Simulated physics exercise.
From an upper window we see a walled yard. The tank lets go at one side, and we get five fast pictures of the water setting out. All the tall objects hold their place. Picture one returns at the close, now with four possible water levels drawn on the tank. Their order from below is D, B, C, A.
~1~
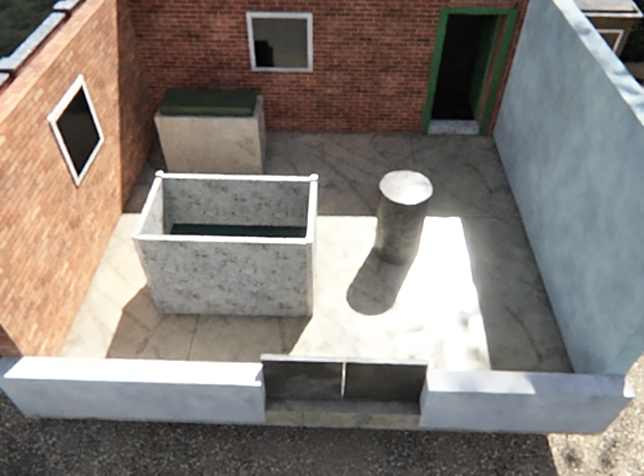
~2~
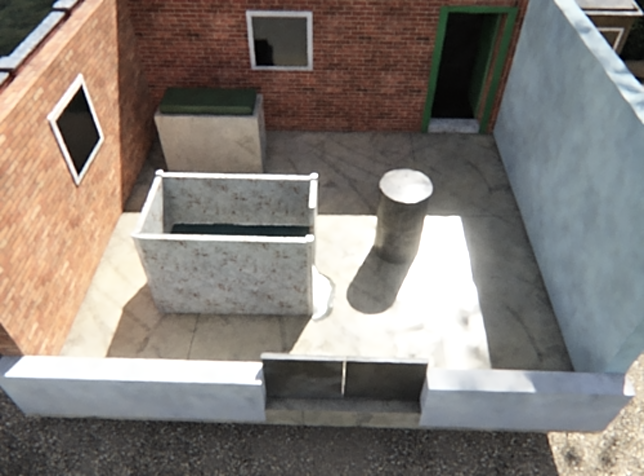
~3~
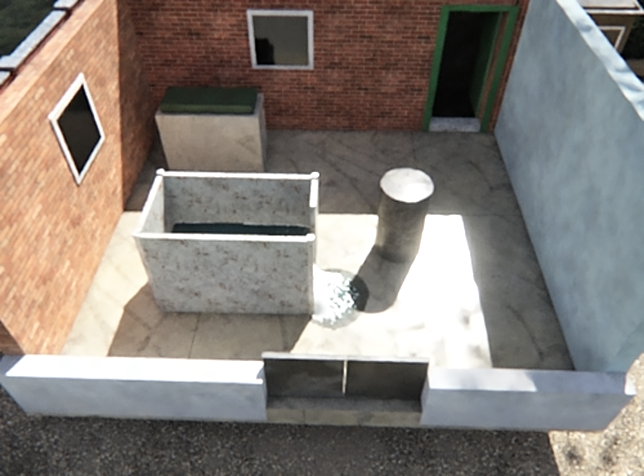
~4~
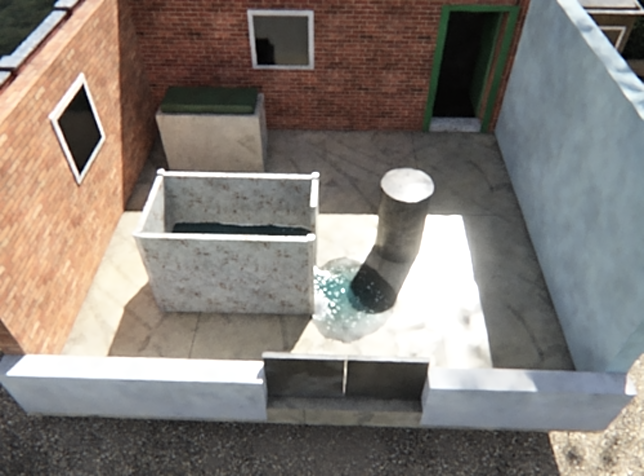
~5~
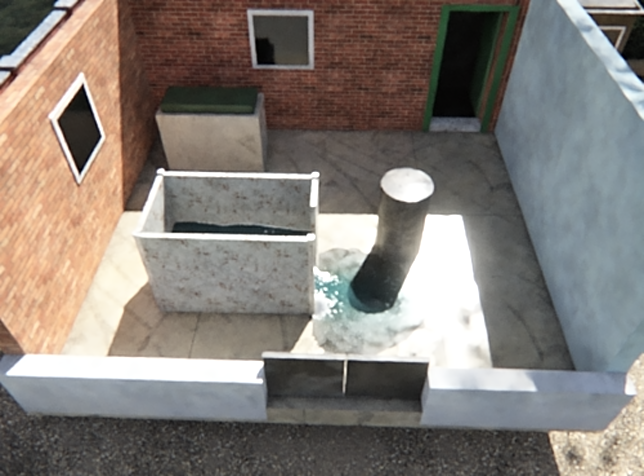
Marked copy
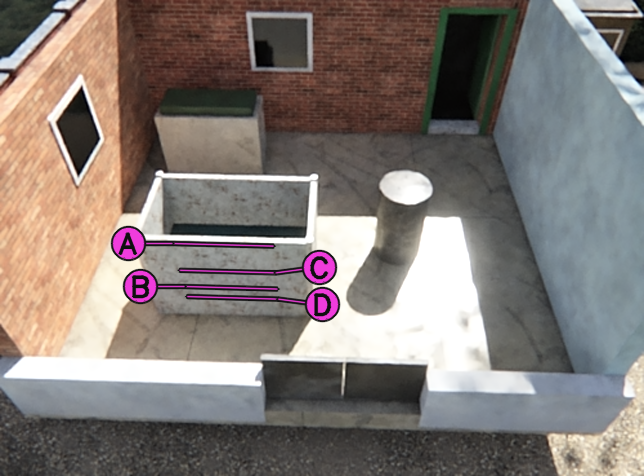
A walled yard is seen from a high window, with red brick walls at the left and back, a pale blue wall at the right and a low white wall in front. A speckled grey tank of dark water stands left of a grey cylinder, before a green-framed doorway. Water emerges at the tank's right side and spreads rightward across the sunlit paving, while the camera stays still.
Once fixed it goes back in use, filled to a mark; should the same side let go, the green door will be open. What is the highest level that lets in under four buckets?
It is C.
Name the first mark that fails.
That is mark A.
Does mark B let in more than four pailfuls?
No, not at all.
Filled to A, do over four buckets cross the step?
Yes.
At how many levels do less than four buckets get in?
Three of the four.
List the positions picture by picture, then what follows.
Water in the tank at rest, its middle at (237, 252); foot of the green doorway at (453, 134); shut gate at (344, 364).
Water covers 1 % of the ground and shows as far out as (321, 315).
Water covers 2 % of the ground and shows as far out as (360, 288).
Water covers 4 % of the ground and shows as far out as (389, 304).
Water covers 7 % of the ground and shows as far out as (423, 308).
On the marked copy, A at (222, 244); B at (230, 287); C at (227, 271); D at (232, 297); from the bottom up D, B, C, A.
With A, about 10 bucketfuls get in.
With B, nothing gets over.
With C, a splash gets over, under a bucket.
With D, nothing gets over.
